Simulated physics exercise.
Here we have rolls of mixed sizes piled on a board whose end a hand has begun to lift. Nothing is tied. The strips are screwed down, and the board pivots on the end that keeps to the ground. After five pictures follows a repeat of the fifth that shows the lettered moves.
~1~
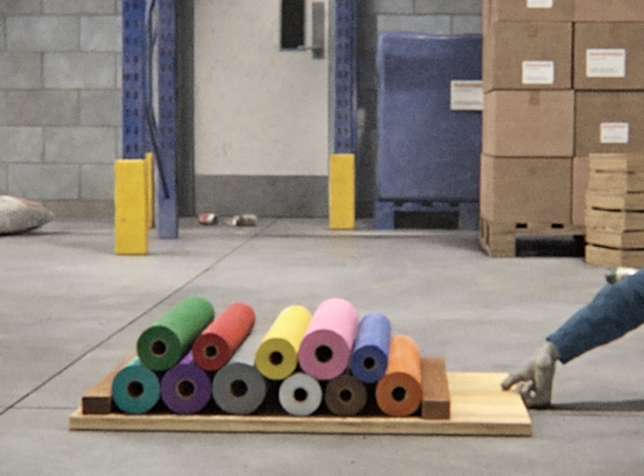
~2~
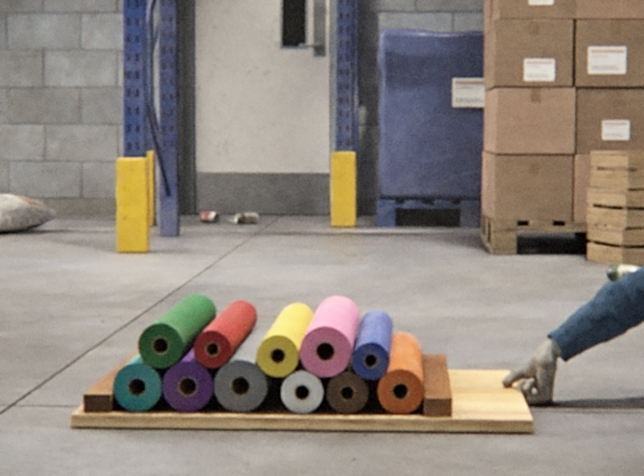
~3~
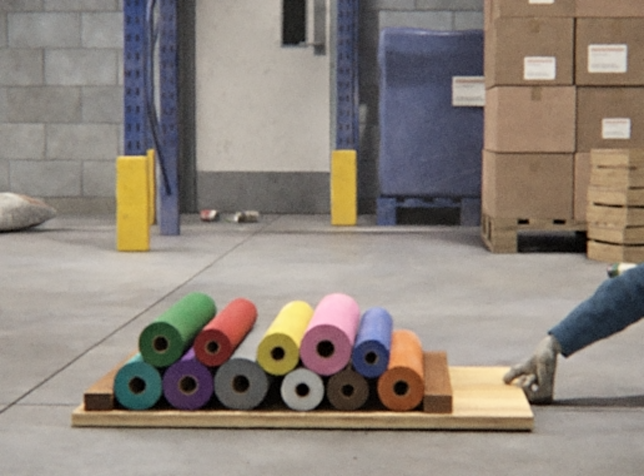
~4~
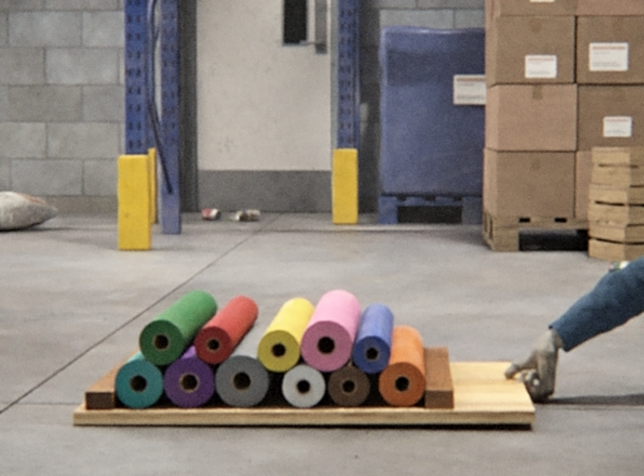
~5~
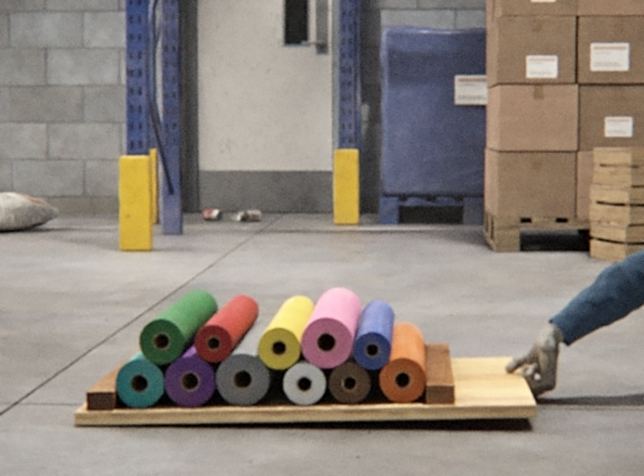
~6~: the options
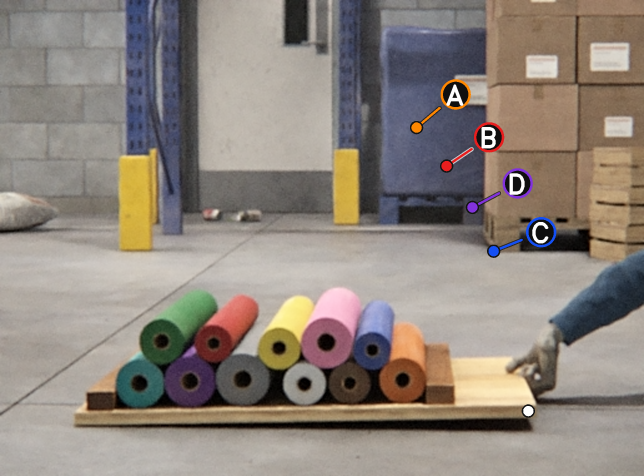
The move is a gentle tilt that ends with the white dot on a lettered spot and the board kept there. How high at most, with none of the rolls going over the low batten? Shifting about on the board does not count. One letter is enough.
No higher than C.
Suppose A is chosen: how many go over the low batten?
The count is five.
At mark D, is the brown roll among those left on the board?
Yes, with D.
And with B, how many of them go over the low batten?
The count is five.
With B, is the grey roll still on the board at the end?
Yes.
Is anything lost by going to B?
At B: Yes.
On the marked copy, A at (416, 128); B at (447, 166); C at (494, 251); D at (473, 208); the white dot at (528, 411).
Following C. Soon after the start, board at 17°.
Later, board at 22°.
In the end, board at 22°, none over the low batten.
As for the rest, A five over the low batten; B five over the low batten; D five over the low batten.
